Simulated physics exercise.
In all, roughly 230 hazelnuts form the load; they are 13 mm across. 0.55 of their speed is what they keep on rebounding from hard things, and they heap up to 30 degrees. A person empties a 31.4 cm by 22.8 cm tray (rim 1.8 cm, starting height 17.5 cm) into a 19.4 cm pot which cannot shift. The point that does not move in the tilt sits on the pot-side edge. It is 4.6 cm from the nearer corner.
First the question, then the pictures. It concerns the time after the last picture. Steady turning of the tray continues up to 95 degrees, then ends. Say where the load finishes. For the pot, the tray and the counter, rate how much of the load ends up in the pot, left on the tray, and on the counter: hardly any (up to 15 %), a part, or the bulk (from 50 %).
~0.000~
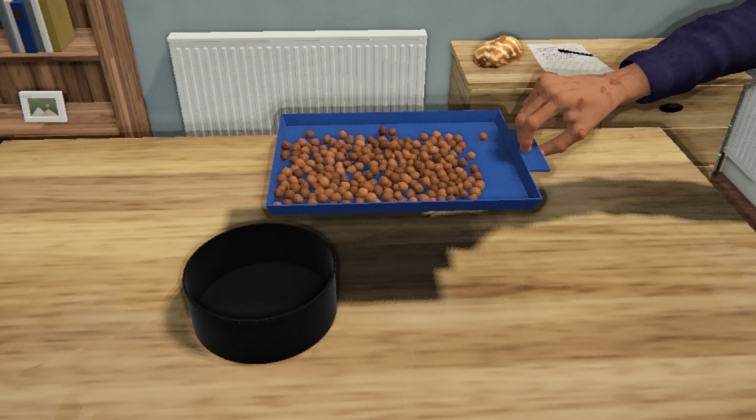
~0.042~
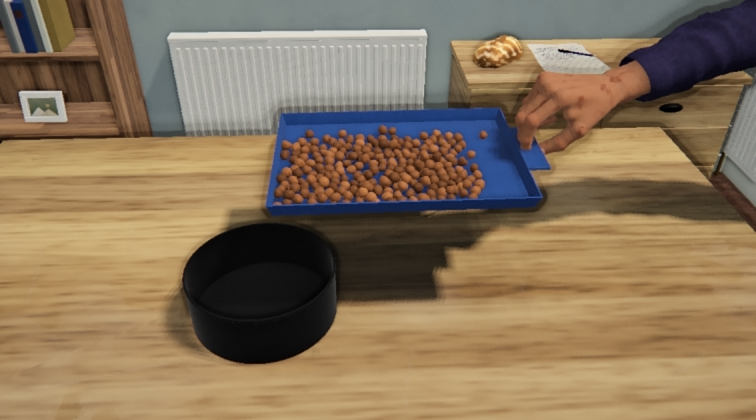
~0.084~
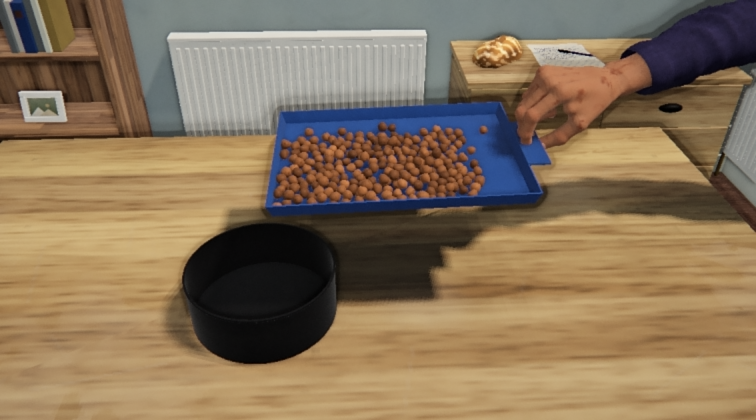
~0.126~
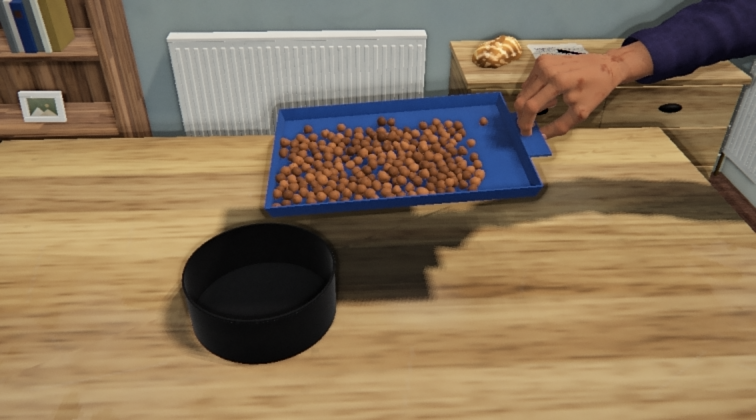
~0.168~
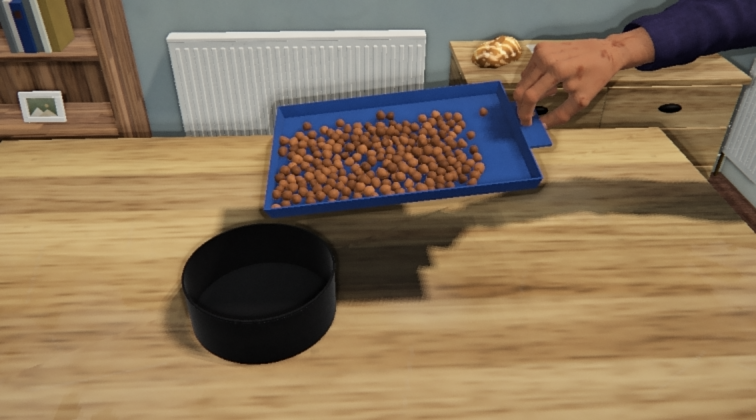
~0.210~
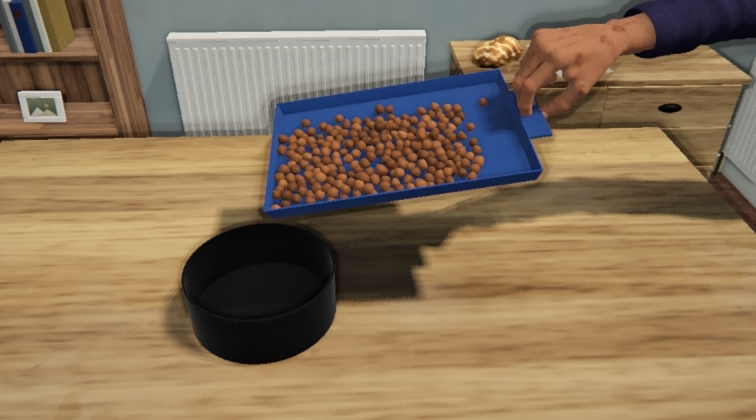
Pot: The bulk; left on the tray: Hardly any; counter: Hardly any.
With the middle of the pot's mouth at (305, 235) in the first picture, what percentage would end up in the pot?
Share in pot at that spot: Some 0 in a hundred.
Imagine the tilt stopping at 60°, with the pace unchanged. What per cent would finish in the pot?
I'd expect some 75 per cent in the pot.
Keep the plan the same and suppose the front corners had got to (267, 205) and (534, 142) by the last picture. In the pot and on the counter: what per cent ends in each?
Final per cent - pot 70, counter 30.
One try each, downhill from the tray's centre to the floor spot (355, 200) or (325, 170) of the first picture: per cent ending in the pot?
The share comes to roughly 80 in a hundred, then roughly 60 in a hundred.
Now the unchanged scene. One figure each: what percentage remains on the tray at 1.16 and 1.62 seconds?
First 55, then 0.
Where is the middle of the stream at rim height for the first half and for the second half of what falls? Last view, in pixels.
It passes about (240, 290) first and (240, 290) afterwards.
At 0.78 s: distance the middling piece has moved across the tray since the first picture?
By then it sits near 2 cm from where it began.
After 0.78 s, tilt 51 degrees; the tray holds 100 %, the pot 0 %.
Then, at 1.16 s, tilt 77 degrees; the tray holds 55 %, the pot 25 %.
Then, at 1.62 s, tilt 95 degrees; the tray holds 0 %, the pot 95 %.
In the end, at 2.2 s, pot 95 %, tray 0 %, counter 5 %.
